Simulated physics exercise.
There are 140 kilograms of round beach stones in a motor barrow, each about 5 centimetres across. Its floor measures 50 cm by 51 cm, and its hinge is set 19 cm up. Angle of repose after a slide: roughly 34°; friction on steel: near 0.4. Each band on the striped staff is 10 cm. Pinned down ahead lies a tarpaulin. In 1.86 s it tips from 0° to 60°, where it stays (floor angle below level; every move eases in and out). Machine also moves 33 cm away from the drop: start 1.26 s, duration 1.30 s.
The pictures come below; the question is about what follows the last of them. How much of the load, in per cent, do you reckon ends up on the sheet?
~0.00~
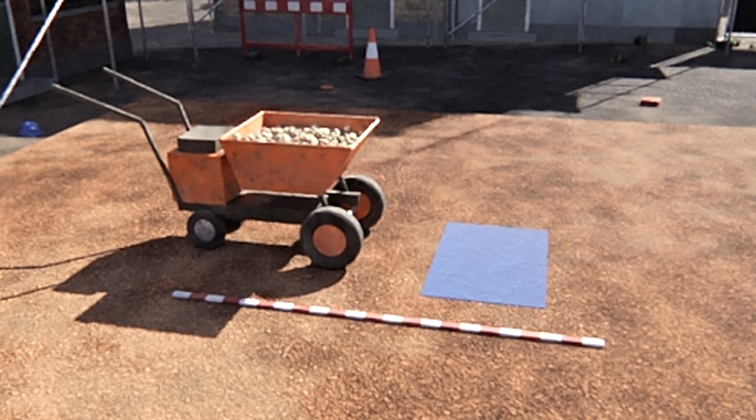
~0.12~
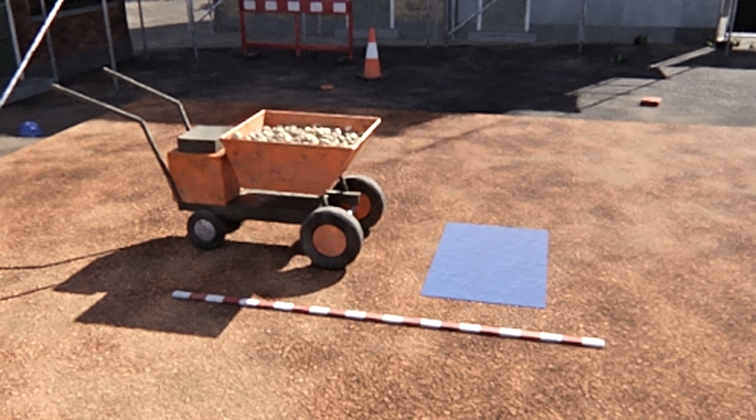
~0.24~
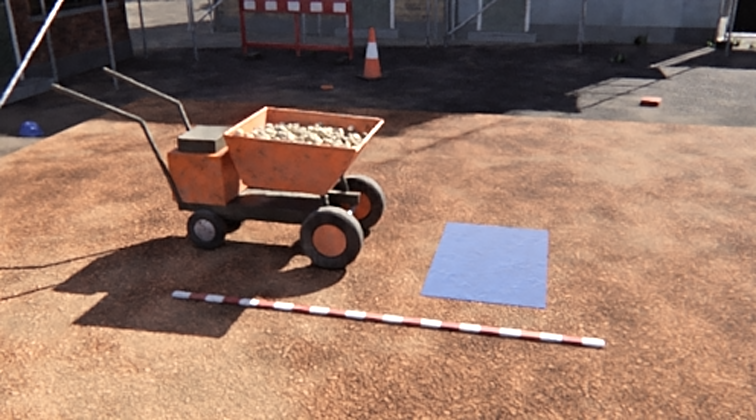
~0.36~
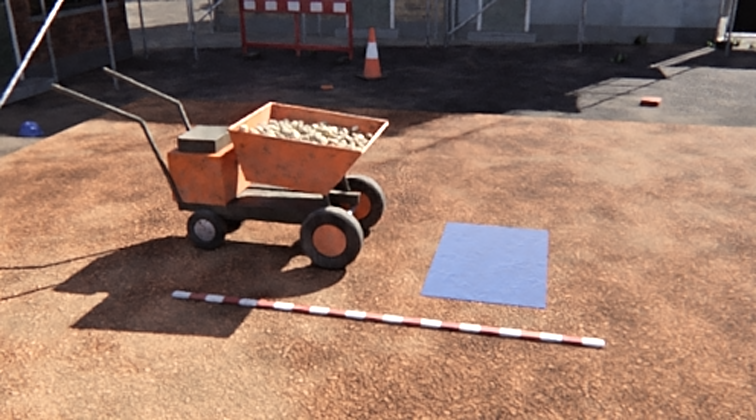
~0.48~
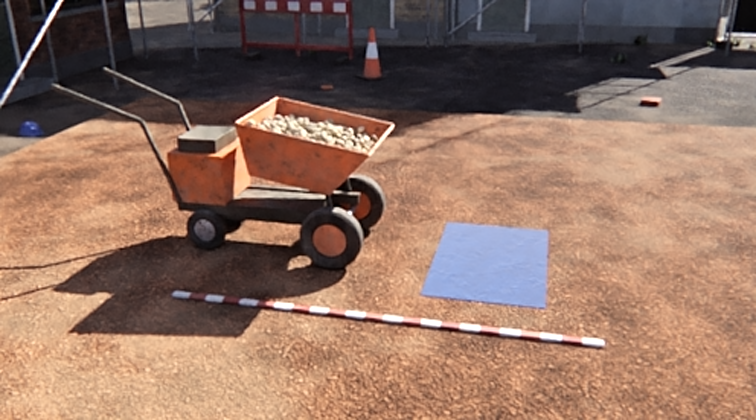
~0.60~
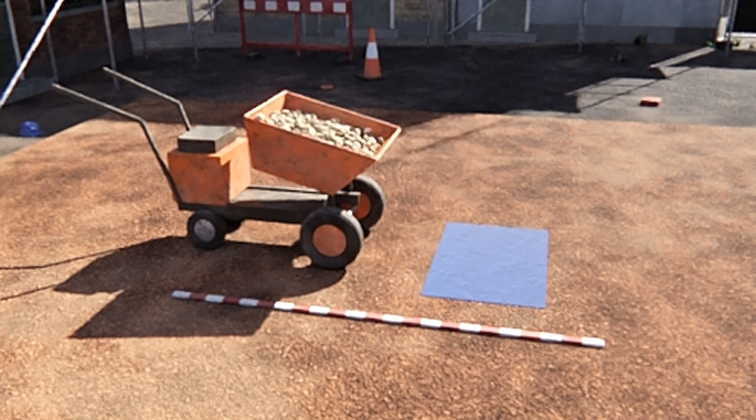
I reckon around 30 per cent.
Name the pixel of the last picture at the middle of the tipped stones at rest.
Roughly (430, 253), I'd say.
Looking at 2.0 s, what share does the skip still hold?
About 60% remains inside.
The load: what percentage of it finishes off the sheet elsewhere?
Roughly 5 per cent.
After 1.4 s the floor is at 51°; 100 % in the skip; the foremost stones are at (427, 189).
After 2.0 s the floor is at 60°; 61 % in the skip, 11 % short of the sheet, 28 % on the sheet; the foremost stones are at (507, 260).
After 3.0 s the floor is at 60°; 38 % in the skip, 28 % short of the sheet, 30 % on the sheet, 3 % off the sheet elsewhere; the foremost stones are at (572, 268).
After 5.0 s the floor is at 60°; 28 % in the skip, 39 % short of the sheet, 30 % on the sheet, 3 % off the sheet elsewhere; the foremost stones are at (572, 268).
